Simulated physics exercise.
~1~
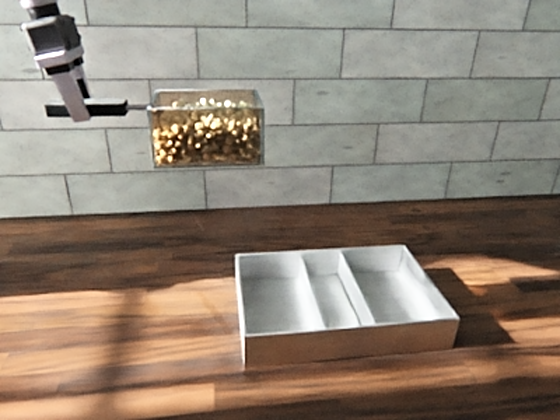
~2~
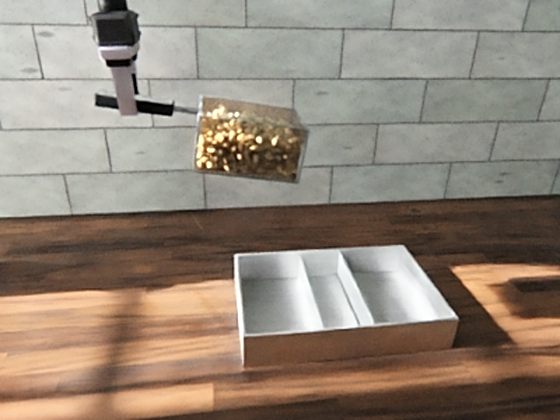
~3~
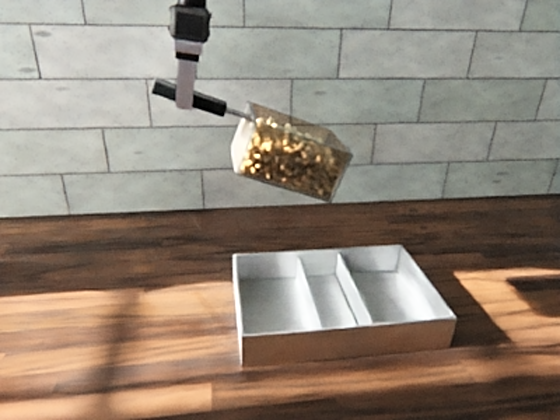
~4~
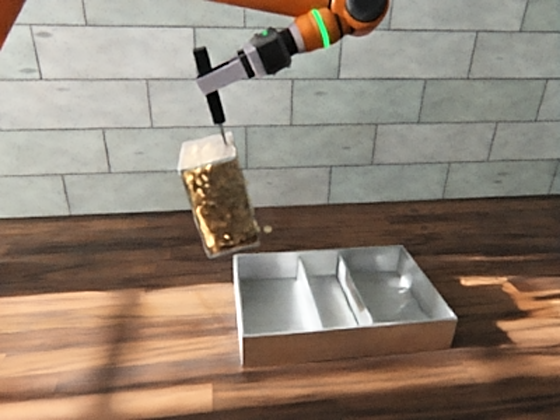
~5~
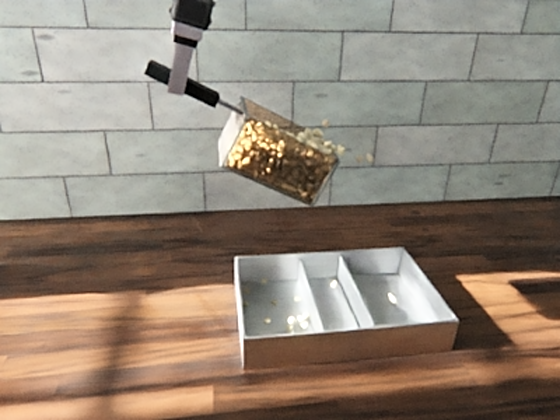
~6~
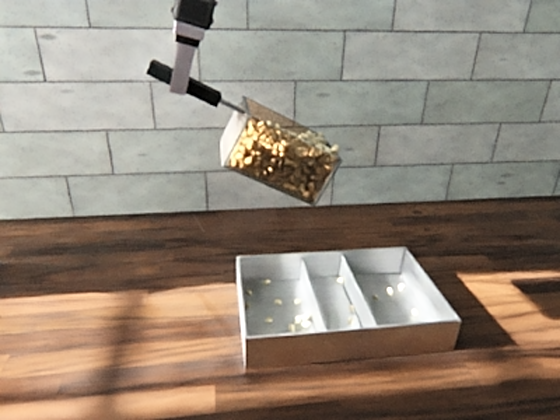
The clip opens with a robot arm holding a clear box of golden dried beans level above a wooden table, near a pale tray split into three parts. The arm carries the box right, and it begins to tip forward. It then tilts steeply, almost upright, swinging back a little to the left as the orange arm comes into view and beans start to spill. The box moves right again and eases back to a shallower tilt while a few beans fly. Finally it holds still, mostly full, with a small scattering of beans in the tray.
